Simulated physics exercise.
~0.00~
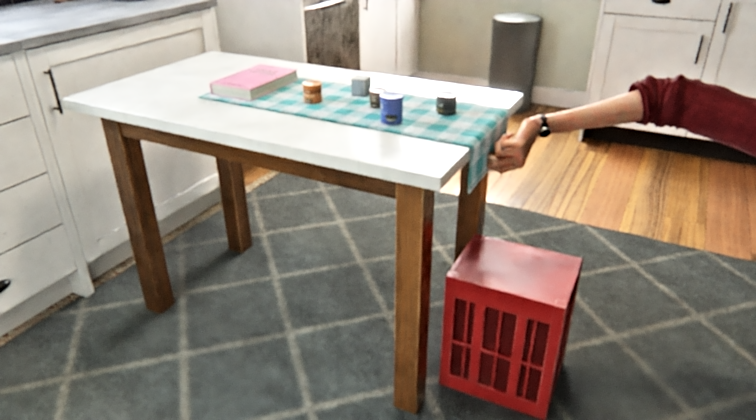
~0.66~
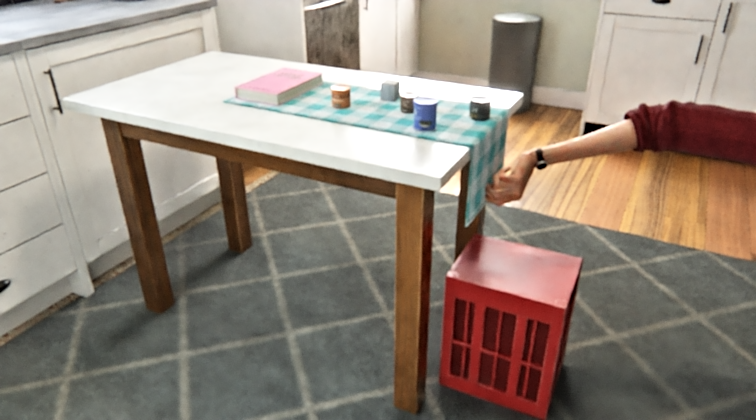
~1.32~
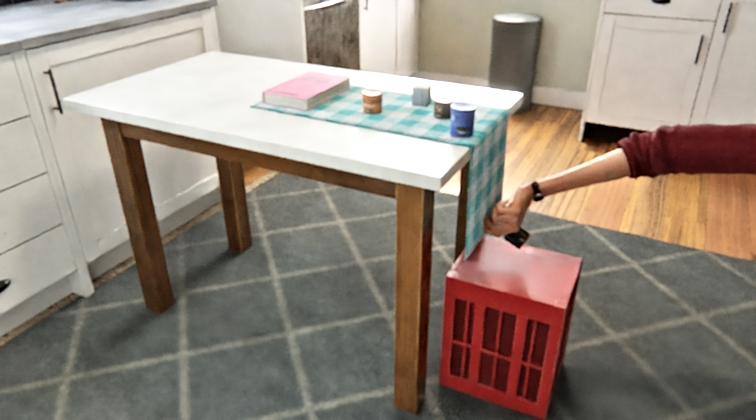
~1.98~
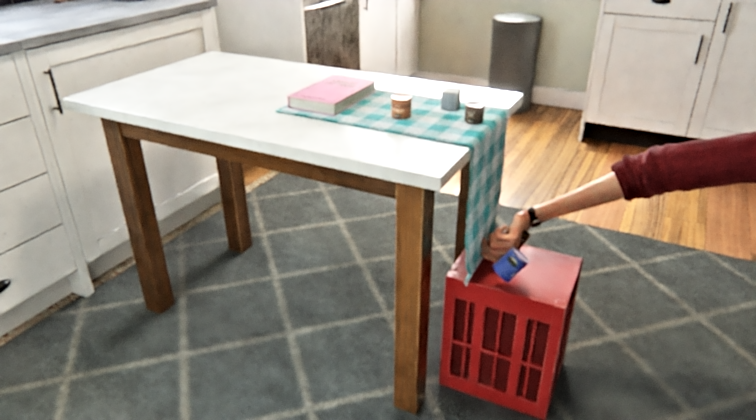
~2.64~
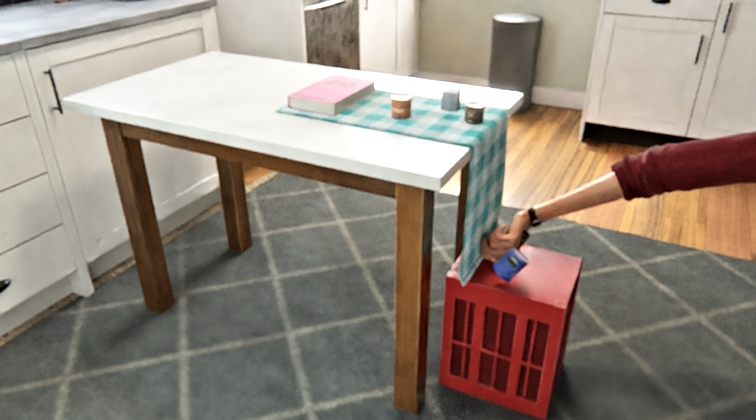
A turquoise checked scarf holding a book and small containers slid right as a hand slowly pulled its hanging end down to the red crate, tipping the black pot and then the blue can over the table's edge, while the rest stayed on top.
